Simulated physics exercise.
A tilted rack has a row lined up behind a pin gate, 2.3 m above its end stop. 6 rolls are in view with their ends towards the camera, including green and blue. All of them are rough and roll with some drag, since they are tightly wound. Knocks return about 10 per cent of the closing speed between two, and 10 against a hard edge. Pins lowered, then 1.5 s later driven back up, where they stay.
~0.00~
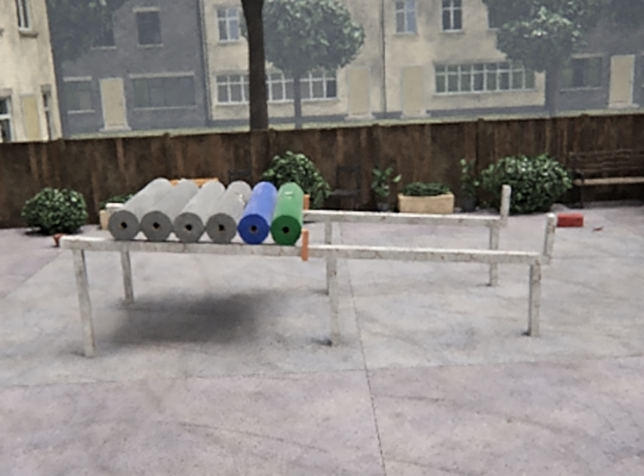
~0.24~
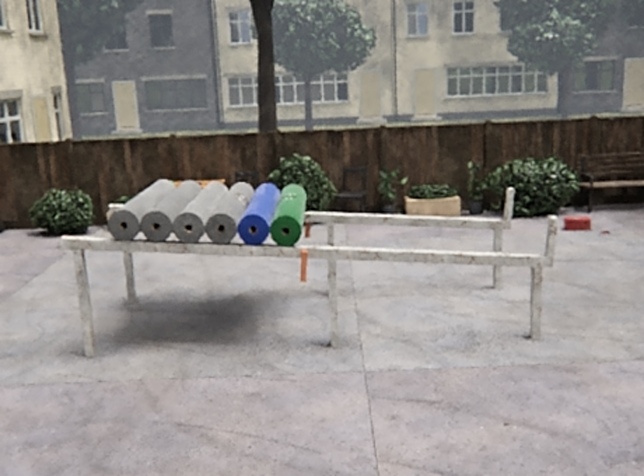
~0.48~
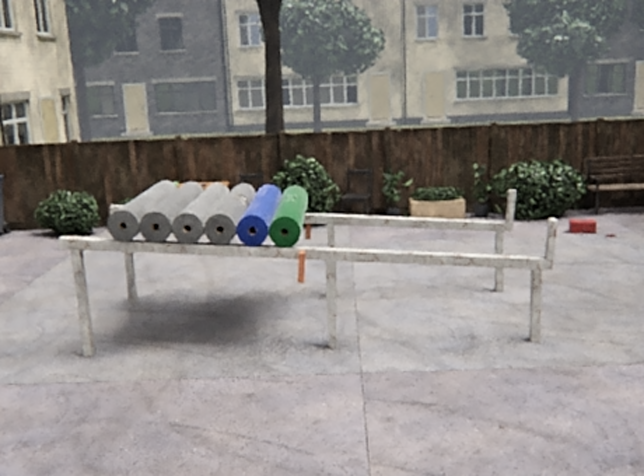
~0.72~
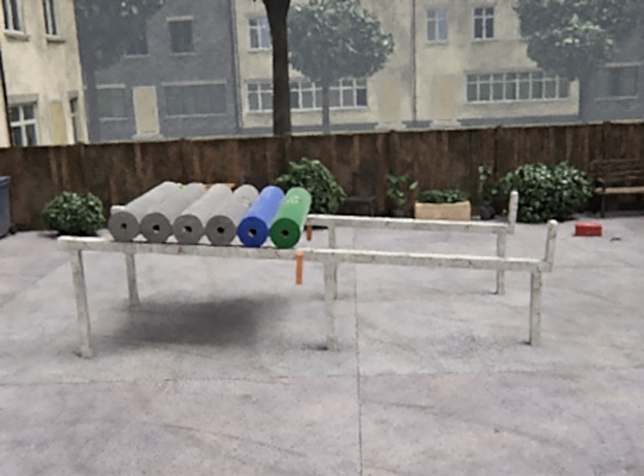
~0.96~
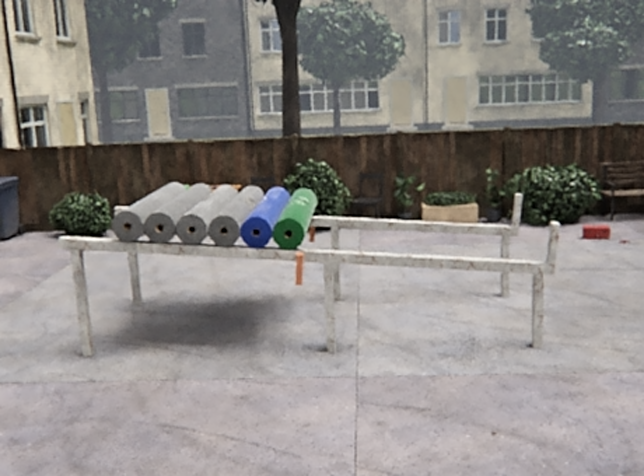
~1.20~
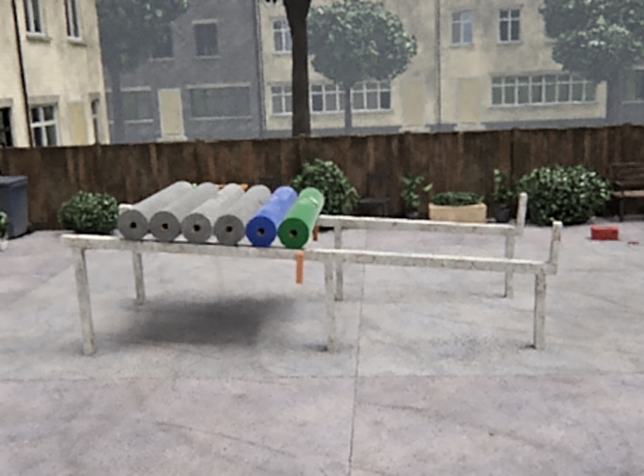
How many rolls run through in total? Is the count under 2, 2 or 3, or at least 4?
It is under 2.
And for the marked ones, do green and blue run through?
Green makes it out, blue is kept back.
Then, 1.4 s in, green is on the rails, 5 cm above the pins, rolling right; blue is on the rails, 35 cm above the pins, rolling right; 0 of 6 have passed.
Then, 1.5 s in, blue is on the rails, 30 cm above the pins, rolling right; still the same for green; 0 of 6 have passed.
Then, 1.7 s in, green is in the air, 5 cm below the pins, rolling right; blue is on the rails, 25 cm above the pins, rolling right; 1 of 6 has passed.
In the end (4.6 s), green is on the rails, 215 cm below the pins; blue is on the rails, 20 cm above the pins; 1 of 6 has passed.
